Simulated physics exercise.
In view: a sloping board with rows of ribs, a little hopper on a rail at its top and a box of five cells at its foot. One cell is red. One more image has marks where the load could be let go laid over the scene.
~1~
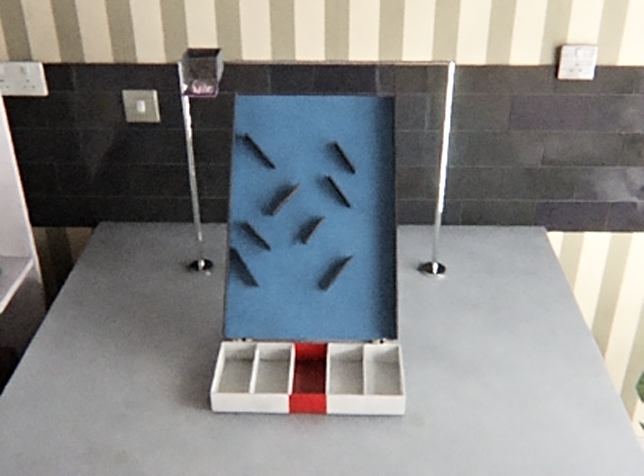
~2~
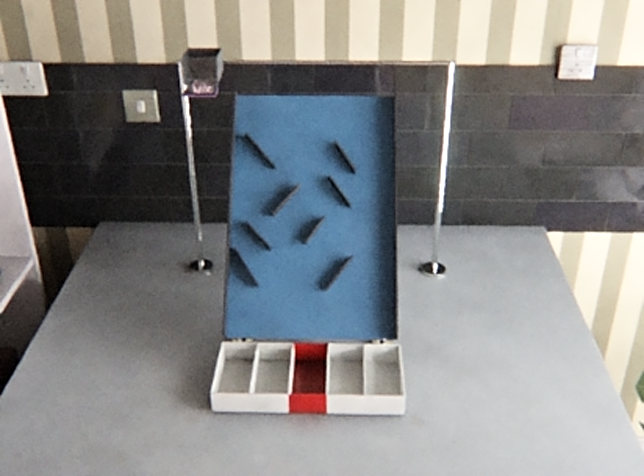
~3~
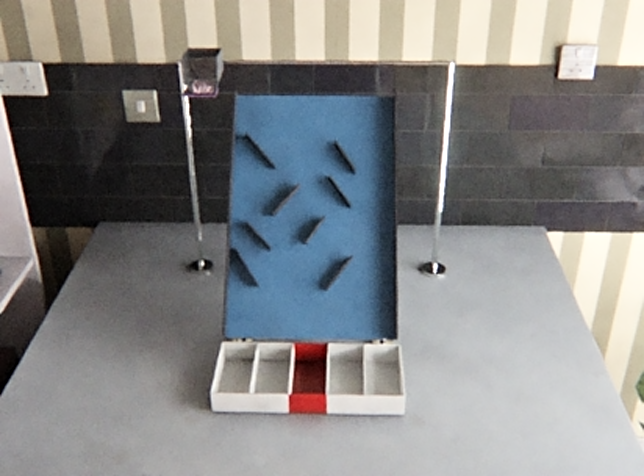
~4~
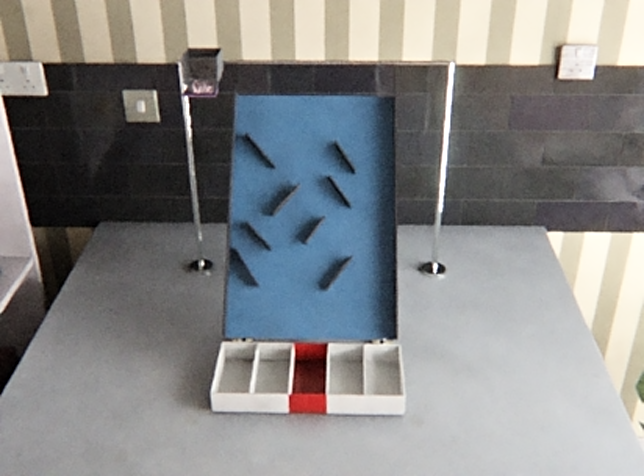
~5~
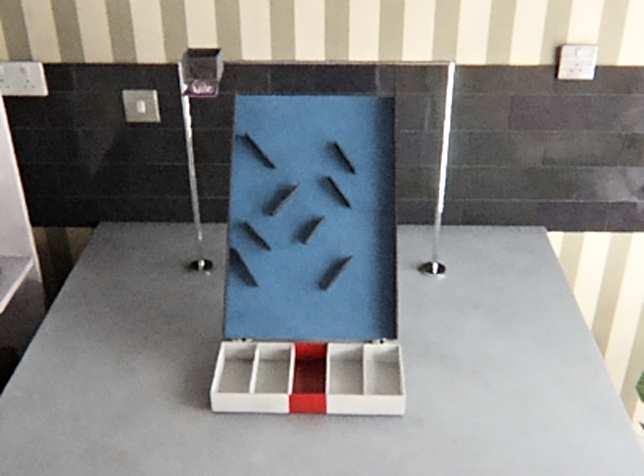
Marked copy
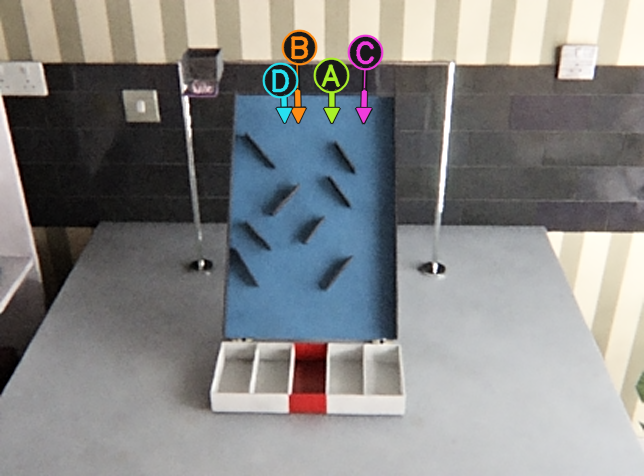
Nothing moving around a sloping blue board with dark ribs, a small hopper on a rail and a white box with one red cell.
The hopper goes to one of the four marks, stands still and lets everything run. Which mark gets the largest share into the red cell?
The answer is mark D.
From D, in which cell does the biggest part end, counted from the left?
The third from the left.
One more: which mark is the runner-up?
That is mark B.
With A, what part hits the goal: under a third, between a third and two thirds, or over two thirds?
Under a third.
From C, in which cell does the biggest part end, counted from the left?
The fifth.
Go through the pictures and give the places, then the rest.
Hopper near (205, 87), sugar pearls, door shut, in the first picture.
Ribs (246, 132) to (274, 165), (335, 140) to (355, 170), (272, 214) to (299, 184), in the second picture.
Ribs (329, 175) to (350, 205), (246, 221) to (270, 248), (305, 242) to (324, 216), in the third picture.
Ribs (234, 247) to (258, 285), (326, 289) to (352, 256), in the fourth picture.
Red cell near (308, 402), number 3 of 5 from the left, in the fifth picture.
On the marked copy, mark A meets the board at (331, 117); mark B meets the board at (298, 117); mark C meets the board at (363, 117); mark D meets the board at (284, 117).
With A, a small share in the red cell, close to half in other cells, close to a third outside the box.
With B, close to a quarter in the red cell, close to half in other cells, close to a quarter outside the box.
With C, none at all in the red cell, the bulk in other cells, close to a quarter outside the box.
With D, close to half in the red cell, close to a third in other cells, close to a quarter outside the box.
